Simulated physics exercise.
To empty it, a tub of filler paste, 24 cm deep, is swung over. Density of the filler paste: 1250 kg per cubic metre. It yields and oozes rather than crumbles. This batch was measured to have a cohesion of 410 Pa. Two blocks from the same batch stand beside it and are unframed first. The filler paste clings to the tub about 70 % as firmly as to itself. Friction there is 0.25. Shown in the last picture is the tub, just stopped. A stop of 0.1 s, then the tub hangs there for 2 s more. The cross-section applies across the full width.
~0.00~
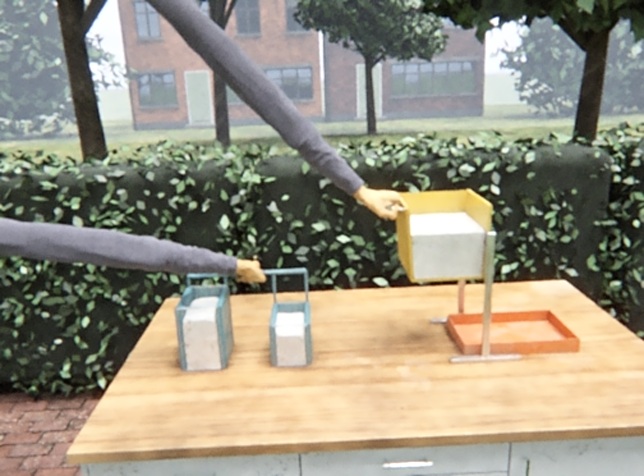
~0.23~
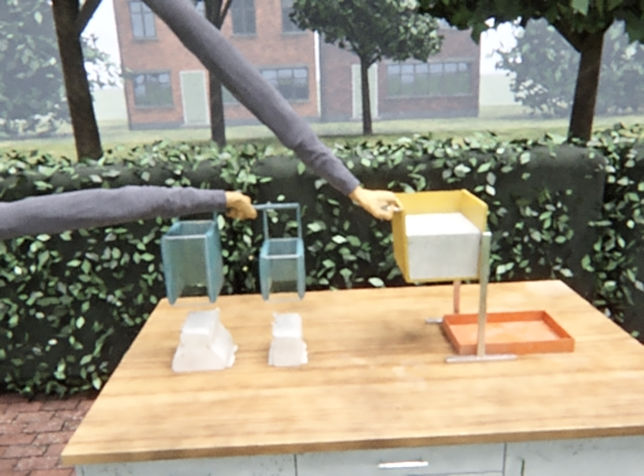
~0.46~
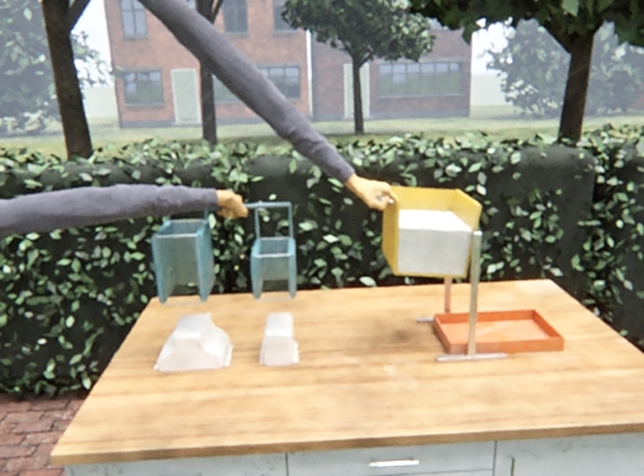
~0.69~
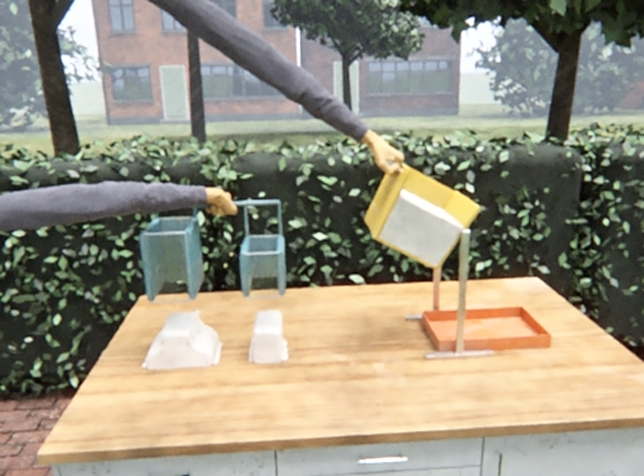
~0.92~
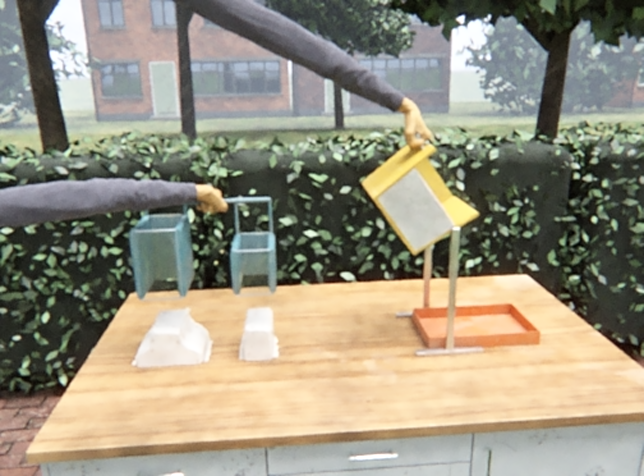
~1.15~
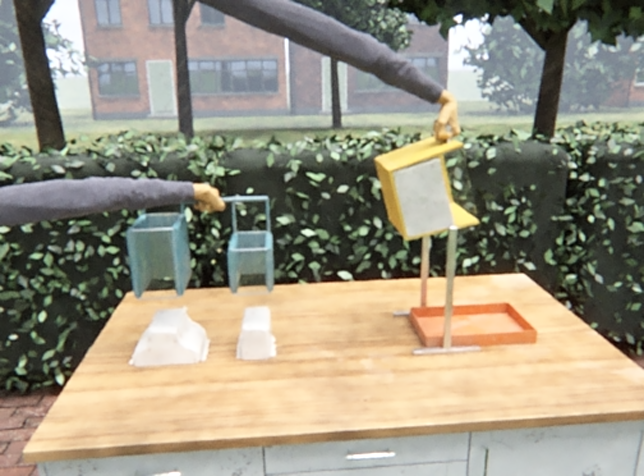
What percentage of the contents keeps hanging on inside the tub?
Near 99 %.
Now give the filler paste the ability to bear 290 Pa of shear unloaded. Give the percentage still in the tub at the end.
I'd guess around 75 in a hundred.
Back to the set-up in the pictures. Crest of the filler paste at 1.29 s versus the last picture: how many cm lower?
Roughly 3 cm.
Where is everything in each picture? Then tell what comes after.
In the first frame, handle-side rim at (410, 210), tilt 0 degrees; highest point of the filler paste at (476, 231); test blocks 20 cm, 13 cm high (left to right).
In the second frame, handle-side rim at (406, 210), tilt 0 degrees; highest point of the filler paste at (471, 231); test blocks 15 cm, 12 cm high (left to right).
In the third frame, handle-side rim at (401, 202), tilt 6 degrees; highest point of the filler paste at (404, 227); test blocks 13 cm, 12 cm high (left to right).
In the fourth frame, handle-side rim at (412, 172), tilt 29 degrees; highest point of the filler paste at (403, 197); test blocks 13 cm, 12 cm high (left to right).
In the fifth frame, handle-side rim at (436, 151), tilt 55 degrees; highest point of the filler paste at (413, 170); test blocks 13 cm, 12 cm high (left to right).
In the sixth frame, handle-side rim at (463, 147), tilt 75 degrees; highest point of the filler paste at (435, 160); test blocks 13 cm, 12 cm high (left to right).
By 1.29 s, the tub is at 75 degrees and holds 100 %.
By 1.46 s, the tub is at 75 degrees and holds 100 %.
By 1.63 s, the tub is at 75 degrees and holds 99 %.
By 1.80 s, the tub is at 75 degrees and holds 99 %.
By 3.15 s, at the end, the tub is at 75 degrees and holds 99 %.
